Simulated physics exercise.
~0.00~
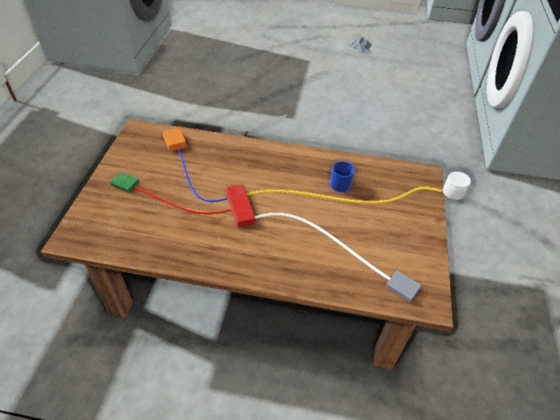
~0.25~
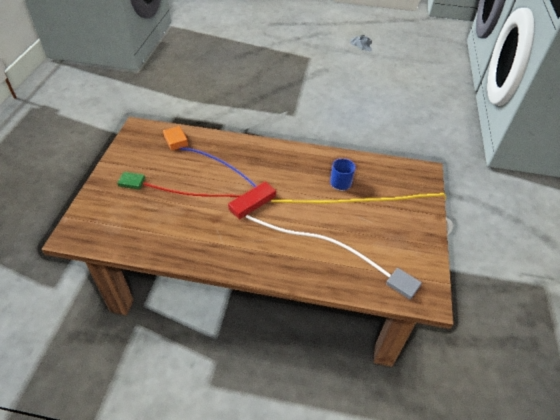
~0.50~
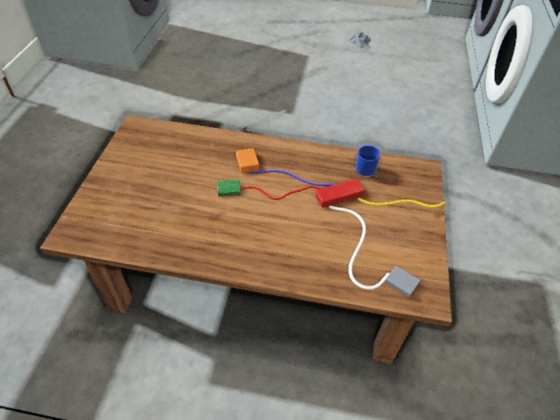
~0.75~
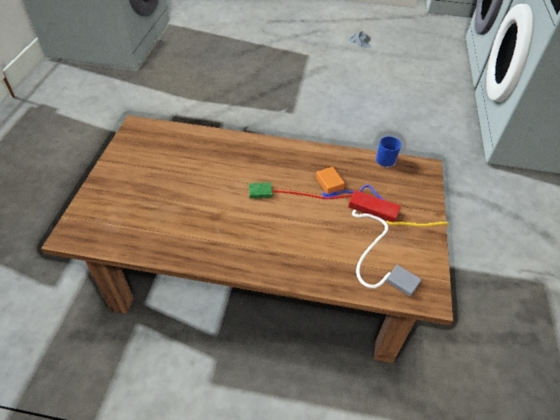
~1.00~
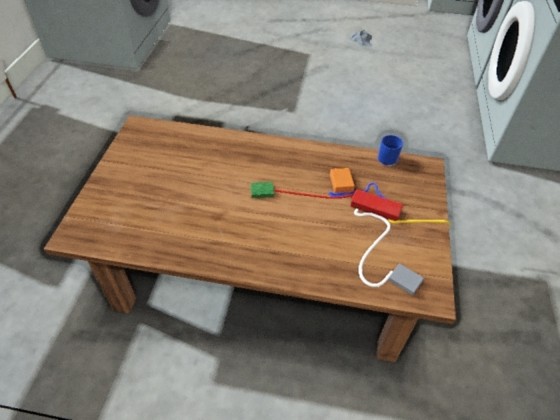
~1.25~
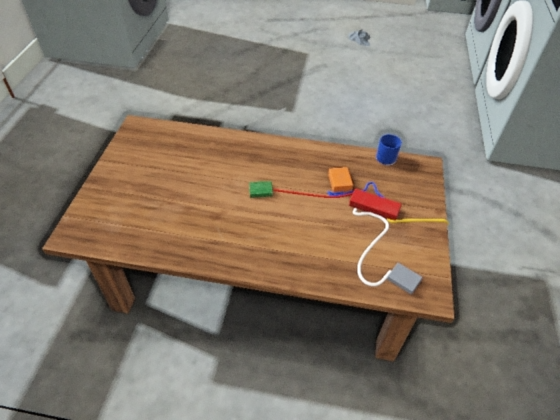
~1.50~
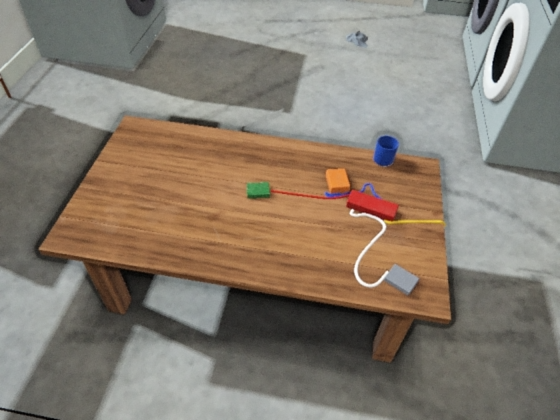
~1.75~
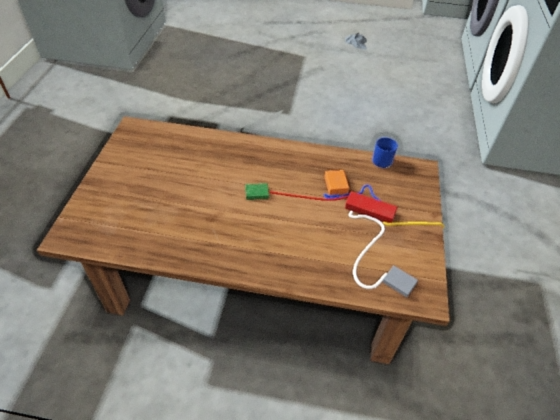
Red block on a wooden table sliding right as a white object drops off the edge, dragging orange and green blocks along.
